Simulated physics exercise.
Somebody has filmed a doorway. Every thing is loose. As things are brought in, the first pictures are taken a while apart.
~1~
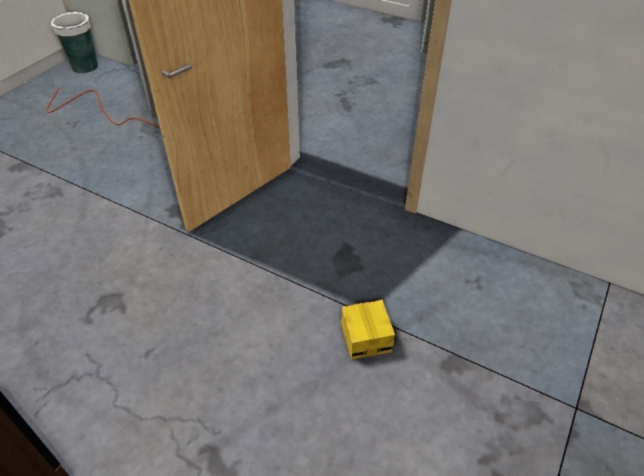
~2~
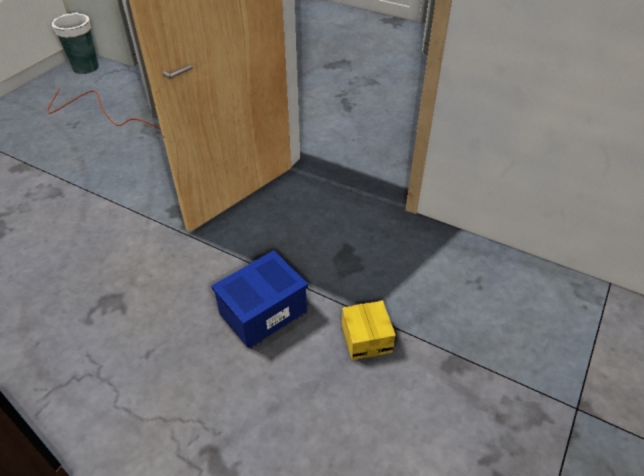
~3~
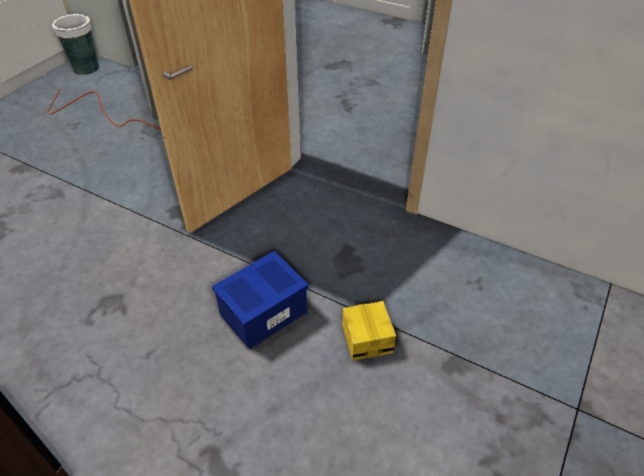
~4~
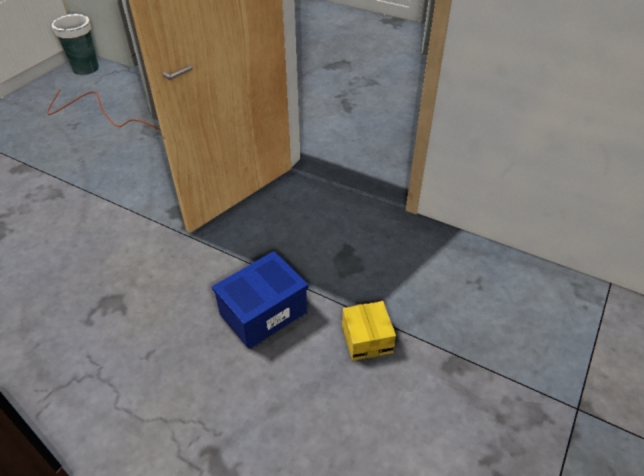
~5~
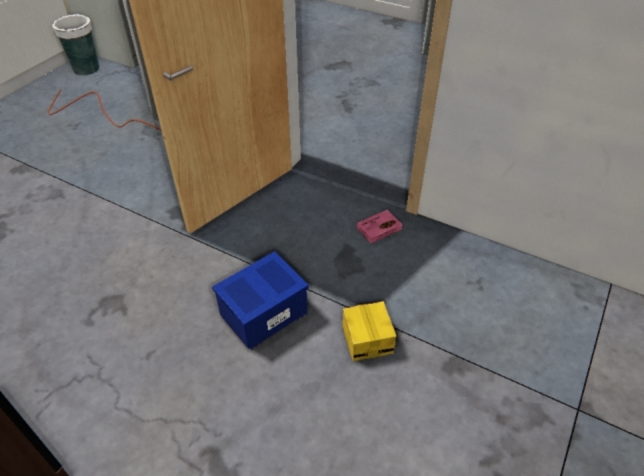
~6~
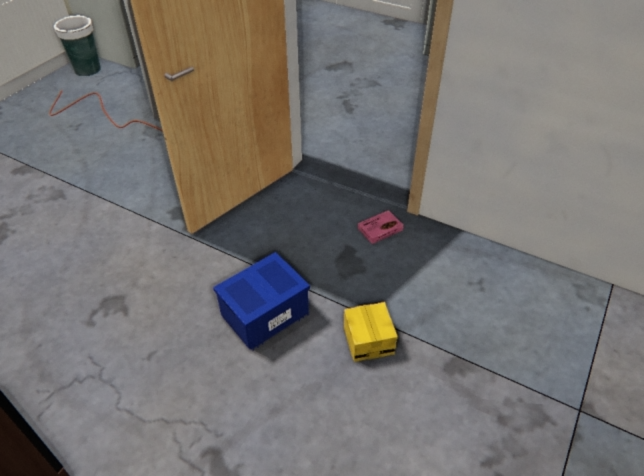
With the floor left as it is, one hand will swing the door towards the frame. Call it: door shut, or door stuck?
Door stuck.
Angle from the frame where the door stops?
Near 15° open.
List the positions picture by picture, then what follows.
In the first frame, door wide open and still; yellow parcel (367, 330).
In the second frame, door wide open and still; yellow parcel (368, 330); blue tote (262, 299).
In the third frame, door wide open and still; yellow parcel (368, 331); blue tote (262, 300).
In the fourth frame, door wide open and still; yellow parcel (368, 331); blue tote (262, 300).
In the fifth frame, door wide open and still; yellow parcel (368, 331); blue tote (262, 300).
In the sixth frame, door wide open and still; pink packet (381, 227); yellow parcel (369, 332).
Then, 1.00 s later than the last frame, open by 65°.
Then, 1.70 s later than the last frame, open by 19°; pink packet moved a little near (389, 220).
When it is over, open by 15°; moved from the start, pink packet; the other 2 as before. End places, in pixels of the last picture, pink packet near (395, 215).
